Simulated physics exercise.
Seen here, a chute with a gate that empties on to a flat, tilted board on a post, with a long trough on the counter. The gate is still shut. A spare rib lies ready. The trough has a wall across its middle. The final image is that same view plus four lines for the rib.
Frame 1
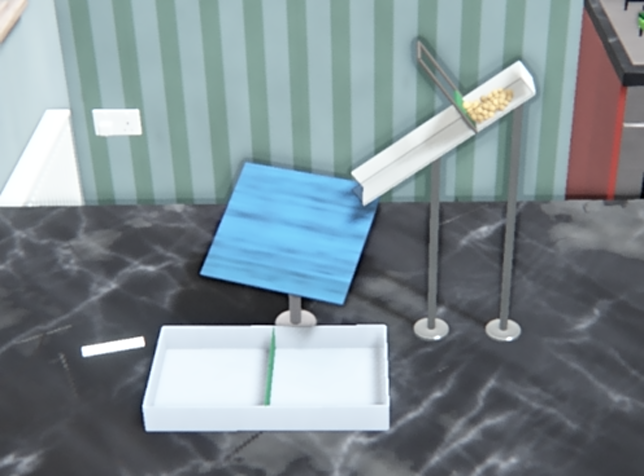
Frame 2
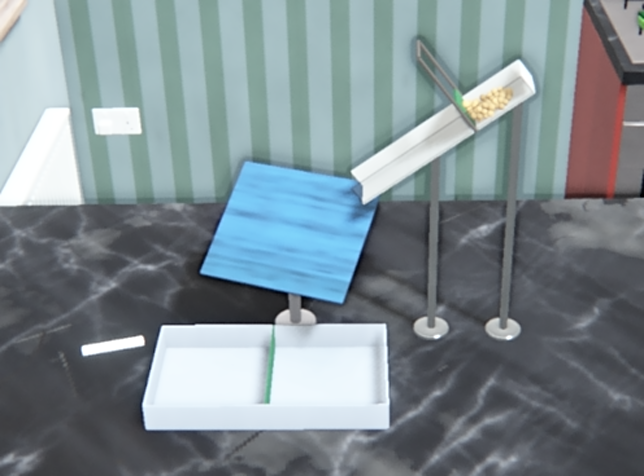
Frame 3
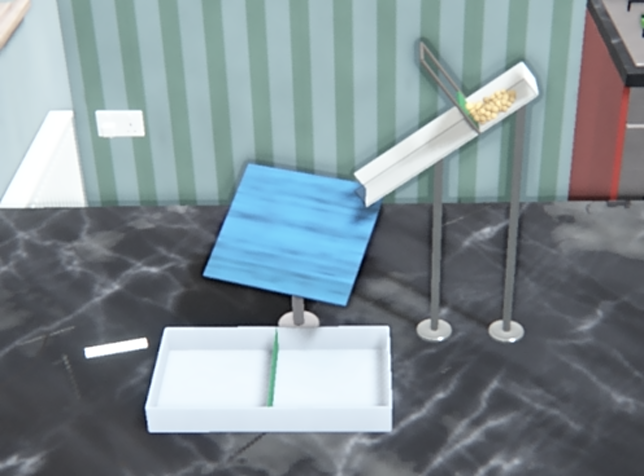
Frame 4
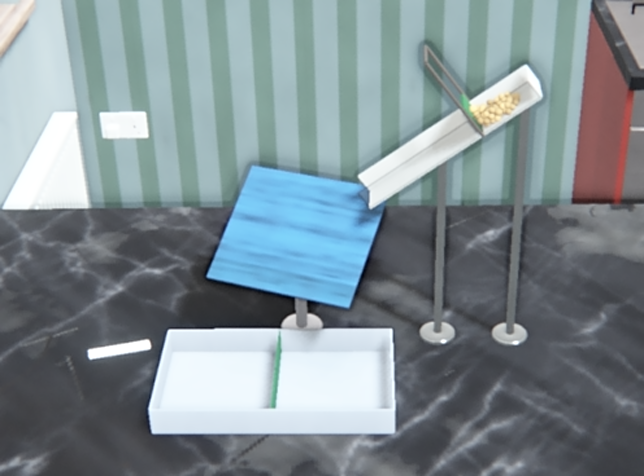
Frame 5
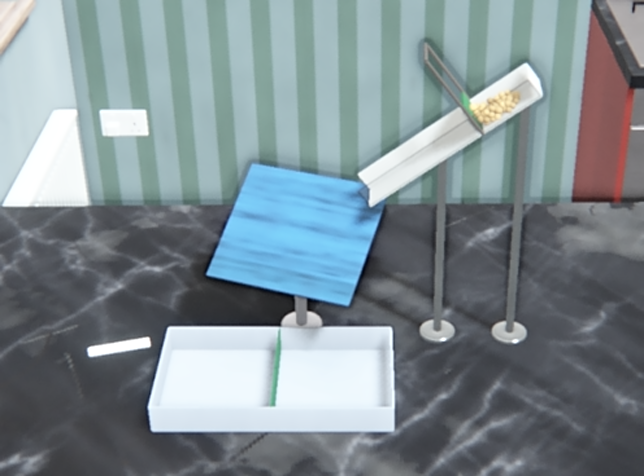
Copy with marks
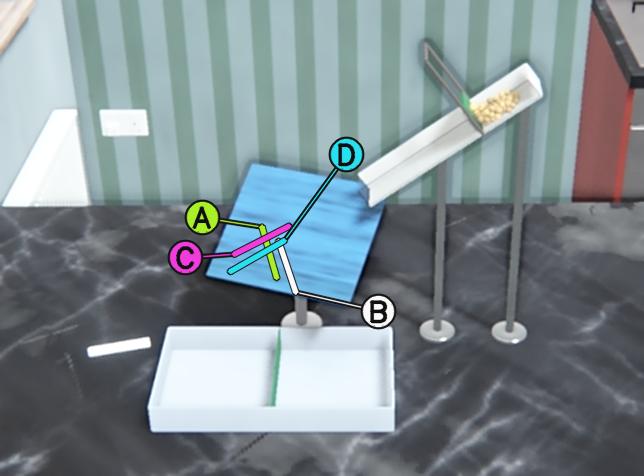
Nothing moved apart from a slight shift of the whole view; the chickpeas stayed behind the shut gate in the sloping chute, above a tilted blue board and an empty, divided white trough.
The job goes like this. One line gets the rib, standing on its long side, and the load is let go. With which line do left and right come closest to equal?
A beats the others.
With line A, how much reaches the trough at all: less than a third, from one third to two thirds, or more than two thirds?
More than two thirds.
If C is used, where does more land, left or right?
Left.
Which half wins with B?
More lands on the right.
On the marked copy, line A from (262, 227) to (276, 277); line B from (278, 241) to (295, 292); line C from (289, 226) to (234, 254); line D from (284, 240) to (230, 271).
With A, of what is caught, close to half in the left half, close to half in the right.
With B, of what is caught, a small share in the left half, all but a few in the right.
With C, of what is caught, the whole lot in the left half, none at all in the right.
With D, of what is caught, the whole lot in the left half, none at all in the right.
